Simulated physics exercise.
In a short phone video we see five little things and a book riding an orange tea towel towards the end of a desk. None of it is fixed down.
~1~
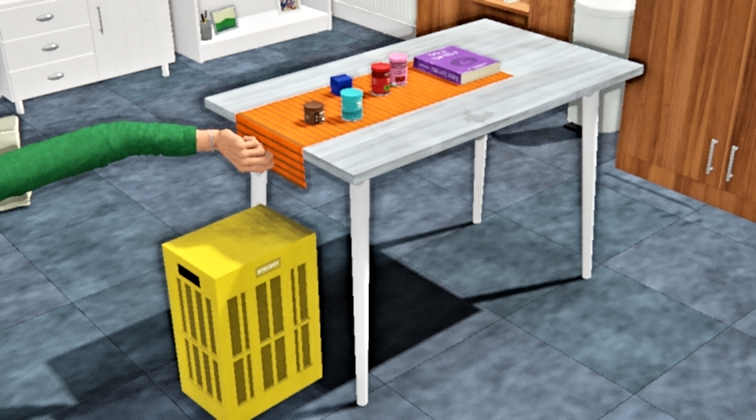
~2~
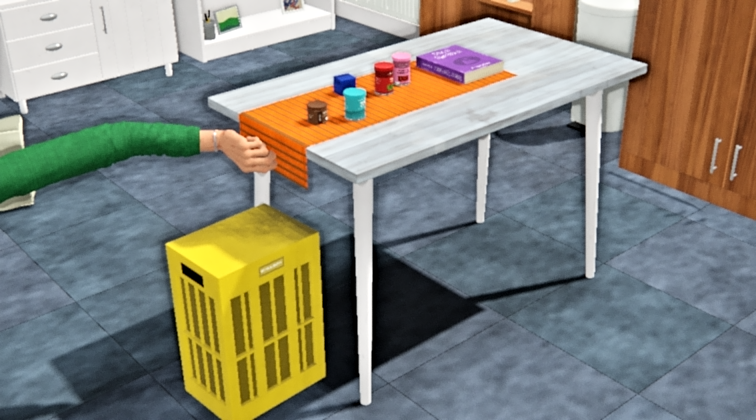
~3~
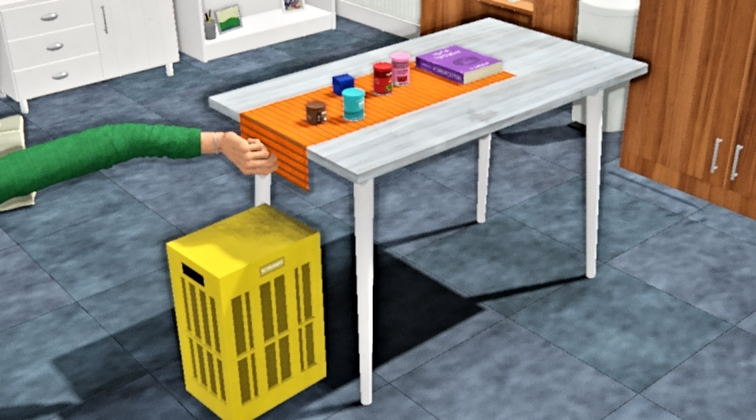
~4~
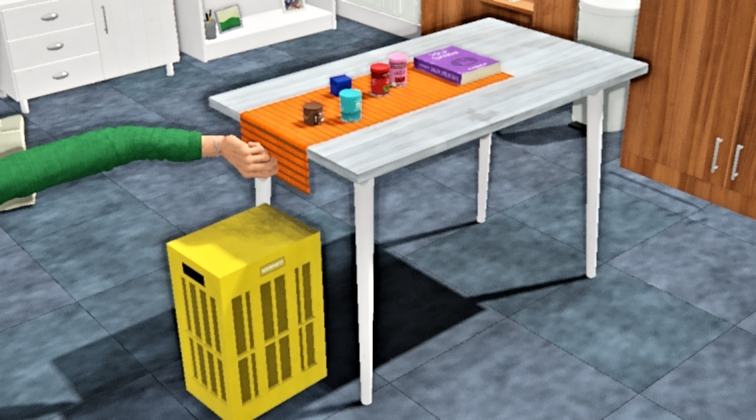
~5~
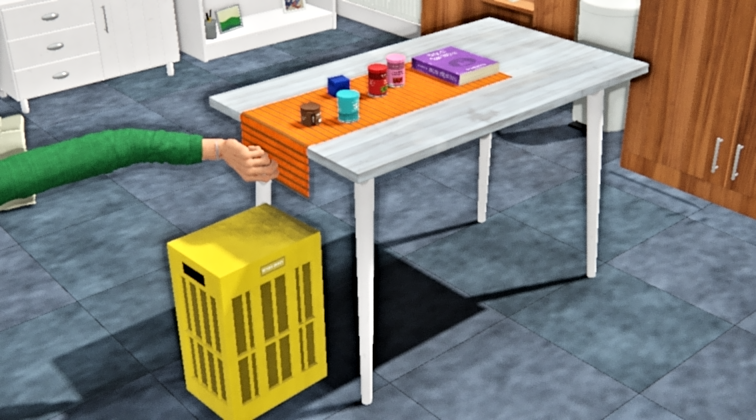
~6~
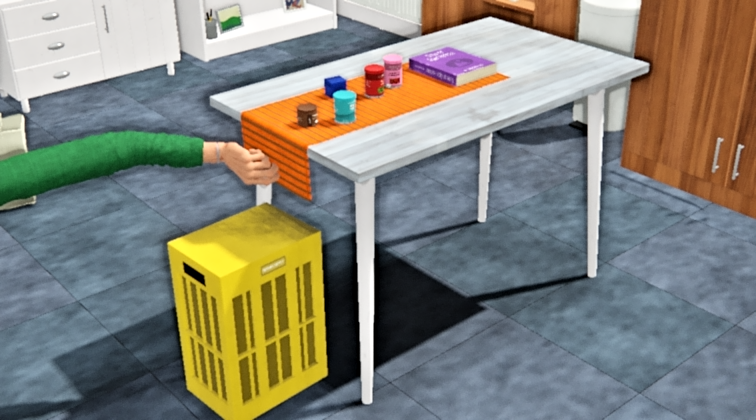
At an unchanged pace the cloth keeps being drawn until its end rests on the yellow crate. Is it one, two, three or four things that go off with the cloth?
One goes off with it.
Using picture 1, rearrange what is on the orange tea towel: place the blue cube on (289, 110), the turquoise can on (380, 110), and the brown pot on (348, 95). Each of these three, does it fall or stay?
Outcome: Blue cube is gone, turquoise can is still in place, brown pot is still in place.
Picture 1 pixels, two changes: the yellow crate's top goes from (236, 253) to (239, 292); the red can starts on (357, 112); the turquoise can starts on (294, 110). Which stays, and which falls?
The red can is lost; the turquoise can is lost.
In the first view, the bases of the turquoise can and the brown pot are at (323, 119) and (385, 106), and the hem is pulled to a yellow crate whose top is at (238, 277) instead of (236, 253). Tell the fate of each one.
Result - the turquoise can comes off, and the brown pot stays put.
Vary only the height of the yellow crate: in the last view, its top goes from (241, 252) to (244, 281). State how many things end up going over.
That comes to 2.
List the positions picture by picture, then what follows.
Hem (305, 190); brown pot (314, 104); turquoise can (352, 92); blue cube (341, 77); red can (381, 66); pink can (398, 56); top of the crate (236, 253), in the first picture.
Hem (308, 190); brown pot (317, 104), in the second picture.
Hem (309, 192); turquoise can (353, 92), in the third picture.
Hem (309, 195); blue cube (341, 78); top of the crate (240, 252), in the fourth picture.
Hem (309, 198); red can (377, 67), in the fifth picture.
Hem (312, 201); brown pot (307, 107); turquoise can (344, 94); blue cube (335, 79); red can (374, 67); pink can (393, 58), in the sixth picture.
Soon after, hem near (277, 204); all still up.
After that, hem on the crate; brown pot gone.
In the end, hem on the crate; brown pot gone. The desk loses one.
